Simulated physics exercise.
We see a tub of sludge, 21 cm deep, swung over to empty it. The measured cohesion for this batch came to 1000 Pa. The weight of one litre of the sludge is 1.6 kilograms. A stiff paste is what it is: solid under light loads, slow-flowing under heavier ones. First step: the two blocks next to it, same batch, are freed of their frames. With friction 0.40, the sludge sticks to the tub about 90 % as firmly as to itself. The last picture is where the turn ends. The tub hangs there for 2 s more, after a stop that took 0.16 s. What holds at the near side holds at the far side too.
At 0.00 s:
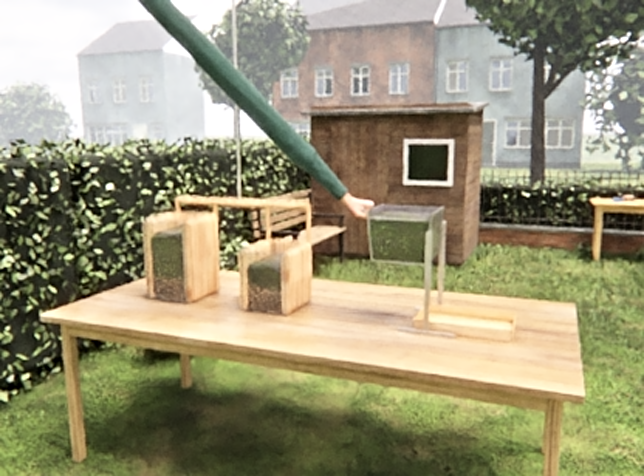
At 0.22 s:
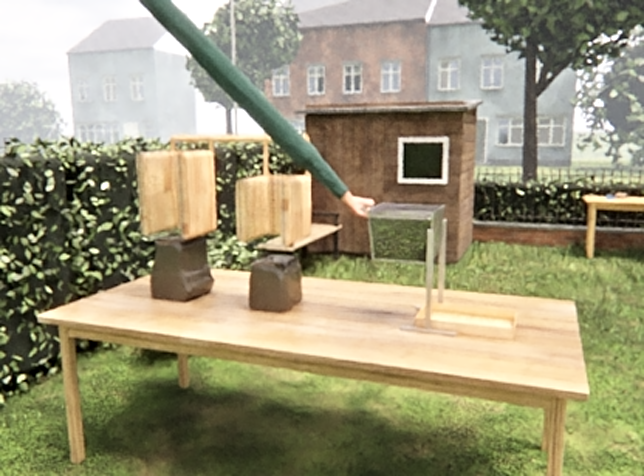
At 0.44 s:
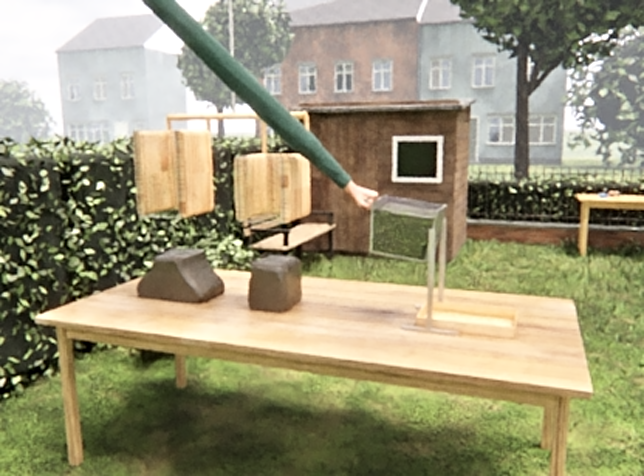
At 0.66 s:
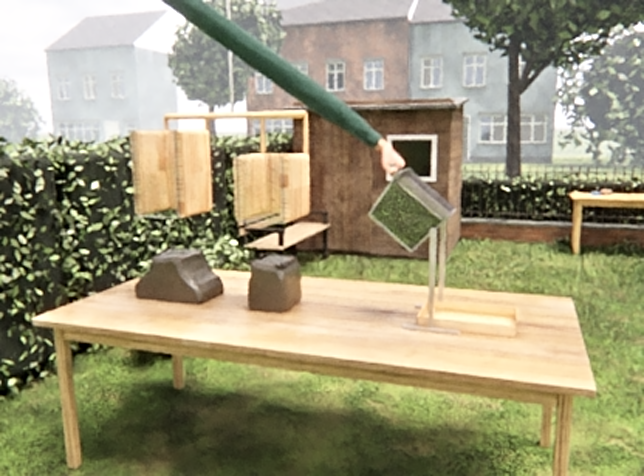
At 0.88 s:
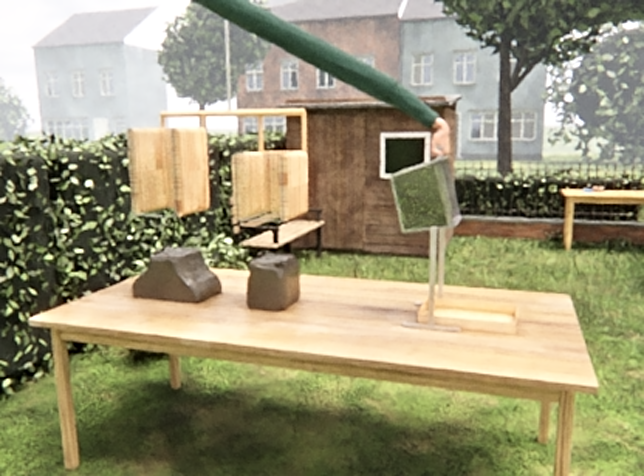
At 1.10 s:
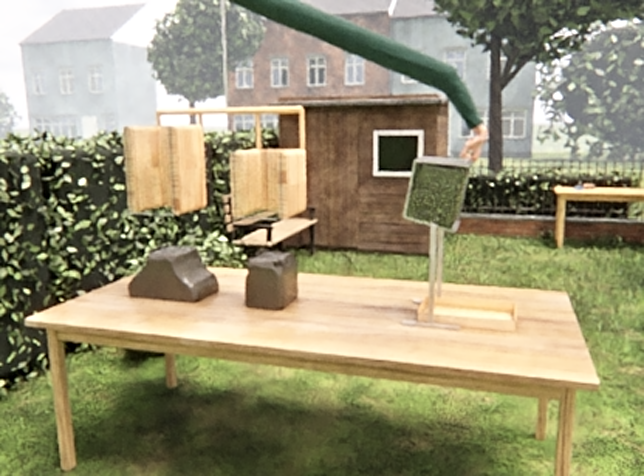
A long green-sleeved arm reaches from the upper left over a pale wooden table on a lawn, seen from slightly above, with a leafy hedge, brown shed and hazy houses behind. Two wooden moulds lift off dark brown blocks at left, and the taller block slumps. The hand then swings the clear-sided tub of dark greenish sludge clockwise up onto its side, while the view shifts slightly.
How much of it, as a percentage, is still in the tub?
Near 33 percent is still in the tub.
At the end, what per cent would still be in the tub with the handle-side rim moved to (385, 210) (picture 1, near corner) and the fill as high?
The tub would end up holding some 100 % of it.
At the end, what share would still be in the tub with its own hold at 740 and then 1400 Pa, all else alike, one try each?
First try roughly 0 per cent, second try roughly 45 per cent.
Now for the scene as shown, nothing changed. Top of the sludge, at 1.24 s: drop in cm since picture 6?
I reckon it's close to 4 cm.
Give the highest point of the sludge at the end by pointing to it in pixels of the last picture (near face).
I'd say it peaks at roughly (429, 202) in the last picture.
After 1.24 s, the tub is at 100 degrees and holds 85 %.
After 1.41 s, the tub is at 100 degrees and holds 47 %.
After 1.58 s, the tub is at 100 degrees and holds 34 %.
After 1.75 s, the tub is at 100 degrees and holds 33 %.
After 3.10 s, the tub is at 100 degrees and holds 33 %.
